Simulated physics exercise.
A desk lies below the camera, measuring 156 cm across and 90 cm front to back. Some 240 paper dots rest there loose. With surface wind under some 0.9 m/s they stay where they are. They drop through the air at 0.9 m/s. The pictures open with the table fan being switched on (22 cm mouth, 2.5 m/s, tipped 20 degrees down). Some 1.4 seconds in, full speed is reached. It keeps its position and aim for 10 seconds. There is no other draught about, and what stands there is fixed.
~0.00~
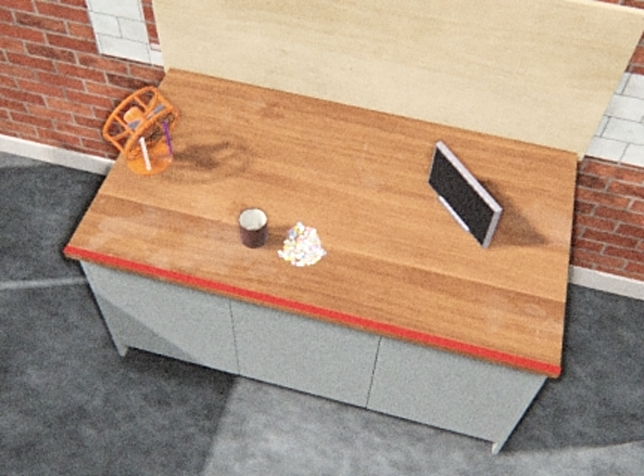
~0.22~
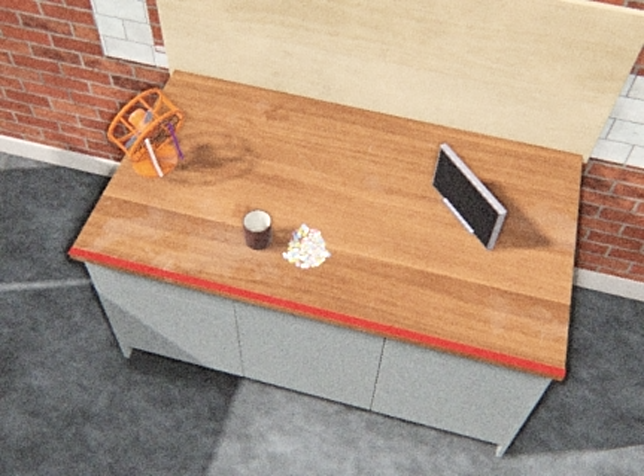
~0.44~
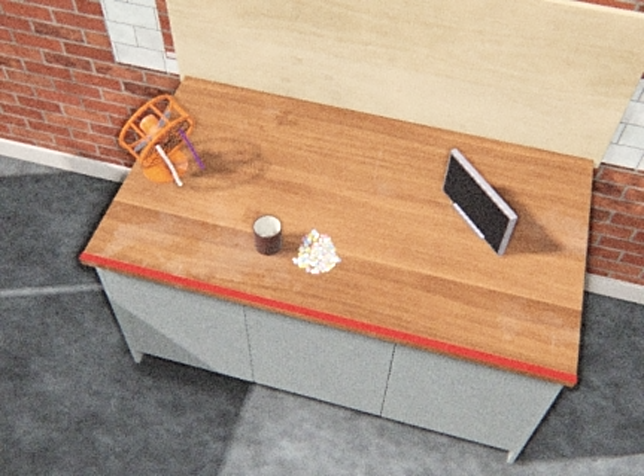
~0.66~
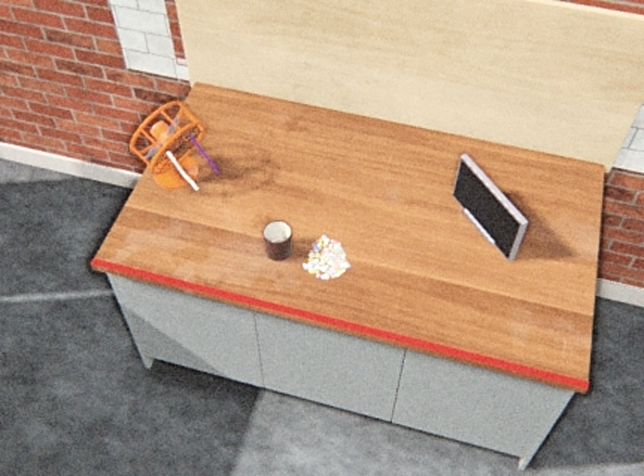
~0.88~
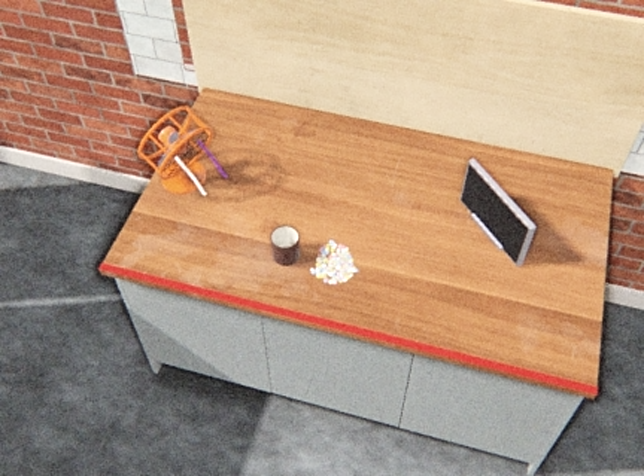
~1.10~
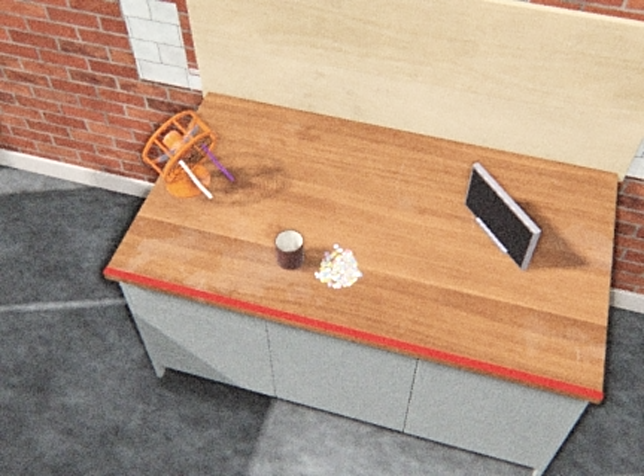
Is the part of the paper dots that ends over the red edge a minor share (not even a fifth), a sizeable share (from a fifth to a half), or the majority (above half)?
The portion is moderate, fifth to half.
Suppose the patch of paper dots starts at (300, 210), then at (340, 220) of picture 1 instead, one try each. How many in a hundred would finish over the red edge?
2 %, 0 %.
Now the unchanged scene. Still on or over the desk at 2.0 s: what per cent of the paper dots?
Some 100 per cent.
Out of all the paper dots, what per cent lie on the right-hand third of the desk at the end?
Near 2 per cent at the end.
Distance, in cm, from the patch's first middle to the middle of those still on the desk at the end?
That works out close to 5 centimetres.
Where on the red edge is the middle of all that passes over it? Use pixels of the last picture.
Midpoint of crossings, approx. (524, 380).
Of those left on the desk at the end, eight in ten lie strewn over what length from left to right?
Around 20 centimetres from left to right.
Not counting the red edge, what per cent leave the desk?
About 50 %.
After 2.0 s, 100 % are on the move or not yet settled, 0 % are over the red edge; the middle of those still in play is near (345, 274).
After 3.2 s, 78 % are on the move or not yet settled, 7 % are over the red edge; the middle of those still in play is near (335, 270).
After 5.5 s, 41 % are on the move or not yet settled, 20 % are over the red edge; the middle of those still in play is near (328, 268).
After 10.0 s, at the end, 31 % are over the red edge; the middle of those still in play is near (327, 265).
